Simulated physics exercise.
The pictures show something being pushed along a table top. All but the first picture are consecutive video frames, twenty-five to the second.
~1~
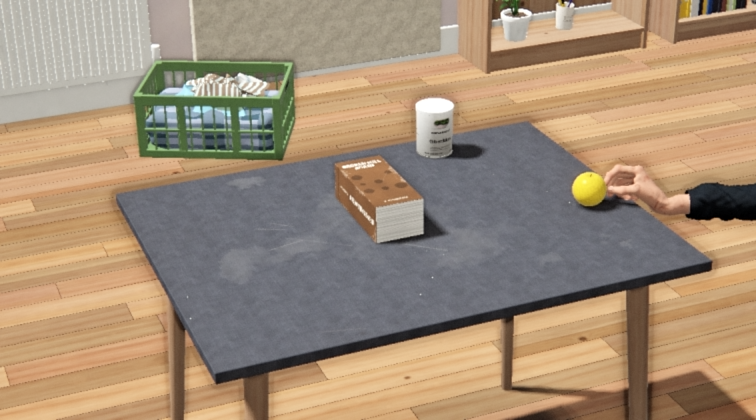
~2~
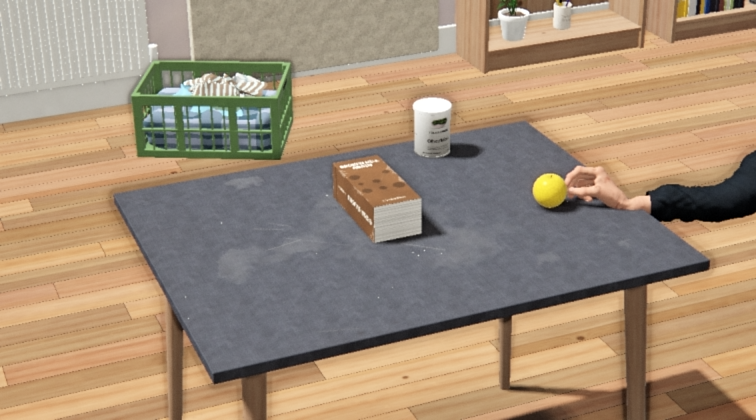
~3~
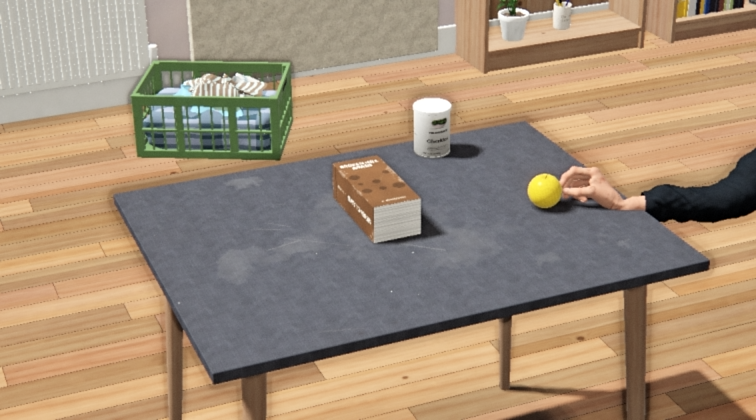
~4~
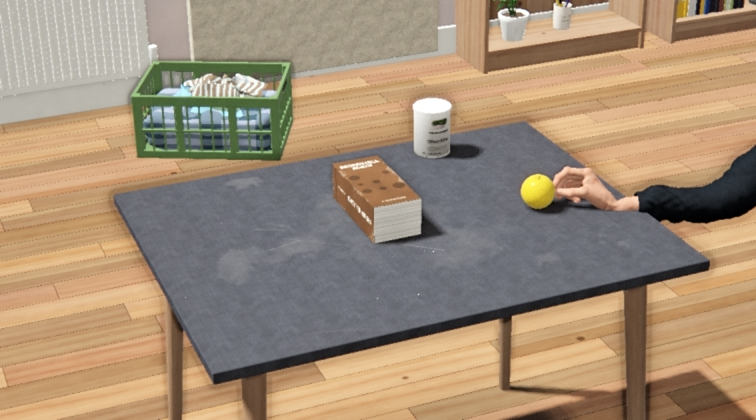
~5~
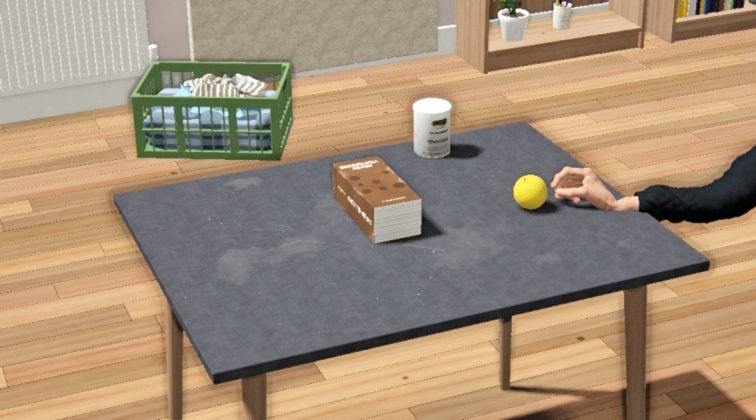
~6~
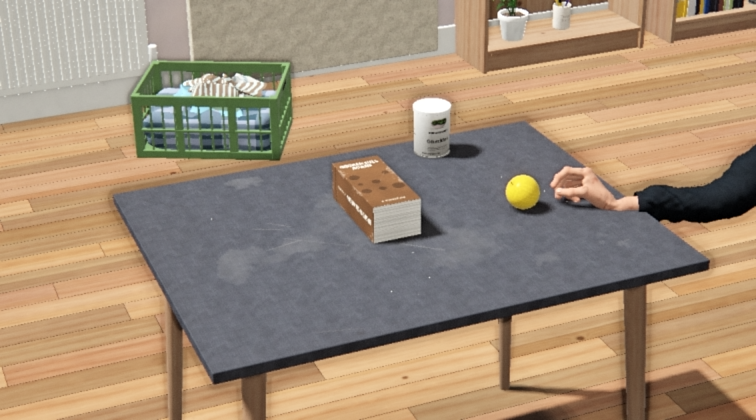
The clip shows a hand pushing a yellow apple leftward across a dark table top, near a brown book and a white container; the apple then separates from the fingers and moves a little further left while the hand stays back.
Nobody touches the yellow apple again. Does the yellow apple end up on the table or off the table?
The yellow apple is still on the table.
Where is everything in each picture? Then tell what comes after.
The first picture shows under the hand; yellow apple (590, 189).
The second picture shows under the hand; yellow apple (550, 191).
The third picture shows under the hand; yellow apple (545, 191).
The fourth picture shows yellow apple (538, 192).
The fifth picture shows yellow apple (531, 192) moved a little.
The sixth picture shows yellow apple (523, 192) moved a little.
Then, 0.10 s later than the last frame, yellow apple moved about its own width near (507, 193).
Then, 0.30 s later than the last frame, yellow apple moved well along near (484, 194).
Then, 0.50 s later than the last frame, yellow apple moved well along near (472, 195).
When it is over, moved from the start, yellow apple. End places, in pixels of the last picture, yellow apple near (471, 195).
